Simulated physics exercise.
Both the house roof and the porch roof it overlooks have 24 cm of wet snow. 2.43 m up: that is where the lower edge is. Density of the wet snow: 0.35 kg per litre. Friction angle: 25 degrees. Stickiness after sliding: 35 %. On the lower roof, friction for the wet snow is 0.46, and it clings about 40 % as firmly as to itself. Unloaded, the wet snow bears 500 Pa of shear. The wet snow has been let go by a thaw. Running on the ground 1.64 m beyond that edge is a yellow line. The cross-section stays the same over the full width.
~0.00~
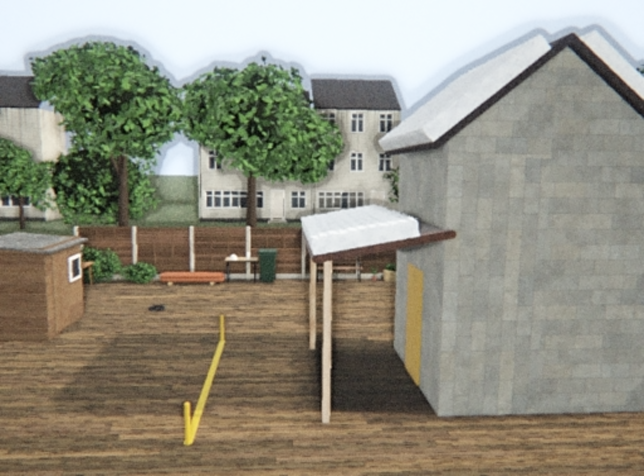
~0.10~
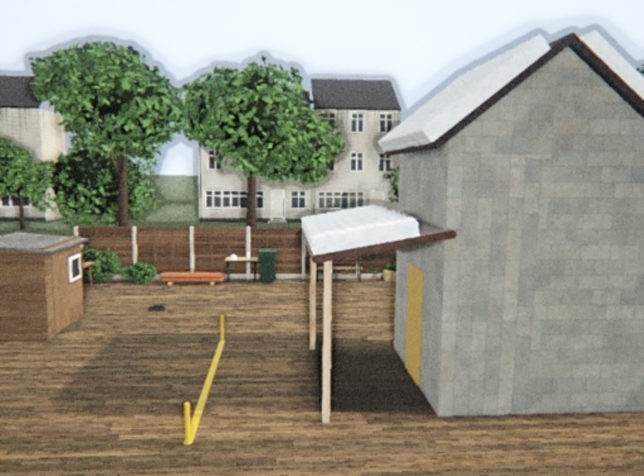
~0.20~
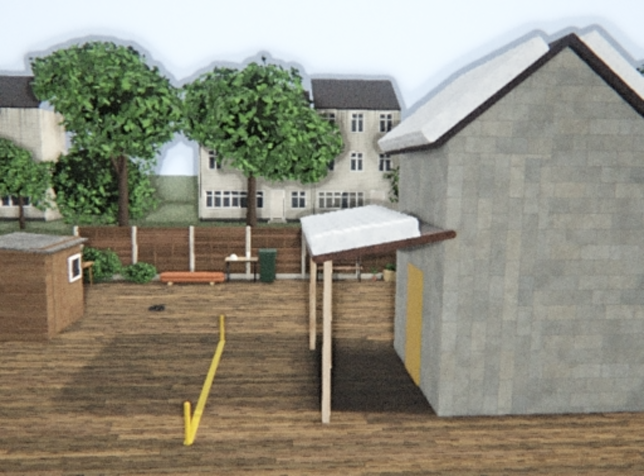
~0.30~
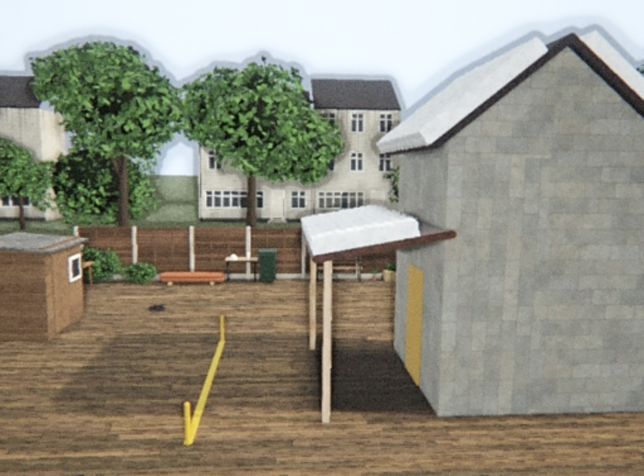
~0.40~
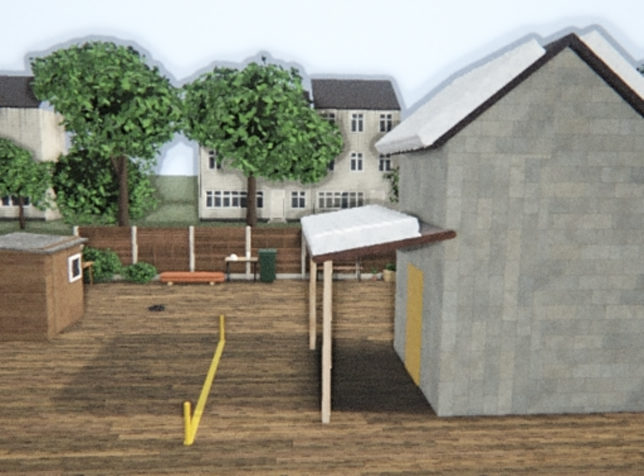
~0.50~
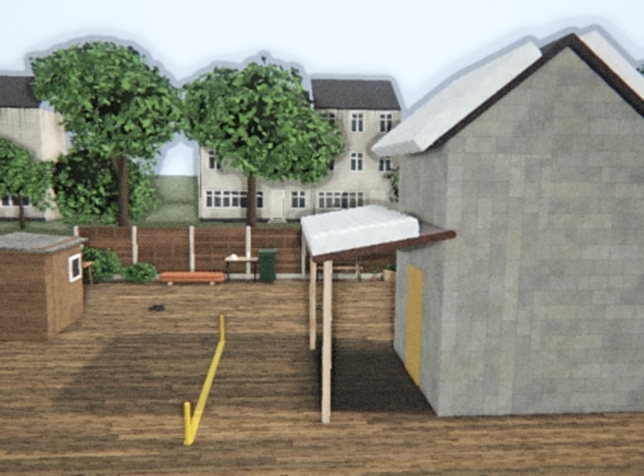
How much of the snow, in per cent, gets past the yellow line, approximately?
2 %.
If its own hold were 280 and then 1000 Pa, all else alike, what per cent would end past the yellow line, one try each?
10 %, then 0 %.
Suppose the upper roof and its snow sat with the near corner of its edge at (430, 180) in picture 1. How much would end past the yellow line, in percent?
0 per cent or so.
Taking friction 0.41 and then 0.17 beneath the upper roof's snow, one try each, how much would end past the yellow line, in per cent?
Respectively near 14 % and near 30 %.
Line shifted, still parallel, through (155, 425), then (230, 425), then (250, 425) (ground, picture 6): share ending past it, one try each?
About 0 %, 7 %, 12 %.
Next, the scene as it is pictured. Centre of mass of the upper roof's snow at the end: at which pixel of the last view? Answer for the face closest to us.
The spot is somewhere around (323, 301).
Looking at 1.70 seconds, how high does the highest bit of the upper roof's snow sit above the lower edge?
1.6 m, roughly.
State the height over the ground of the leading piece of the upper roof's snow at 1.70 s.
Somewhere around 2.8 metres, I'd say.
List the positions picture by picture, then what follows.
In the first frame, leading edge of the wet snow at (431, 128).
In the second frame, leading edge of the wet snow at (430, 129), its middle shifted 6 mm.
In the third frame, leading edge of the wet snow at (429, 130), its middle shifted 2.5 cm, 1 % of it past the upper edge, in one piece.
In the fourth frame, leading edge of the wet snow at (428, 131), its middle shifted 5.6 cm, 3 % of it past the upper edge, in one piece.
In the fifth frame, leading edge of the wet snow at (425, 132), its middle shifted 10 cm, 5 % of it past the upper edge, in one piece.
In the sixth frame, leading edge of the wet snow at (421, 134), its middle shifted 16 cm, 8 % of it past the upper edge, cracking.
After 1.05 s, none is below the lower edge and 0 % is past the line.
After 1.70 s, none is below the lower edge and 0 % is past the line.
After 2.35 s, 3 % is below the lower edge and 0 % is past the line.
After 3.00 s, 30 % is below the lower edge and 1 % is past the line.
After 4.00 s, at the end, 31 % is below the lower edge and 2 % is past the line.
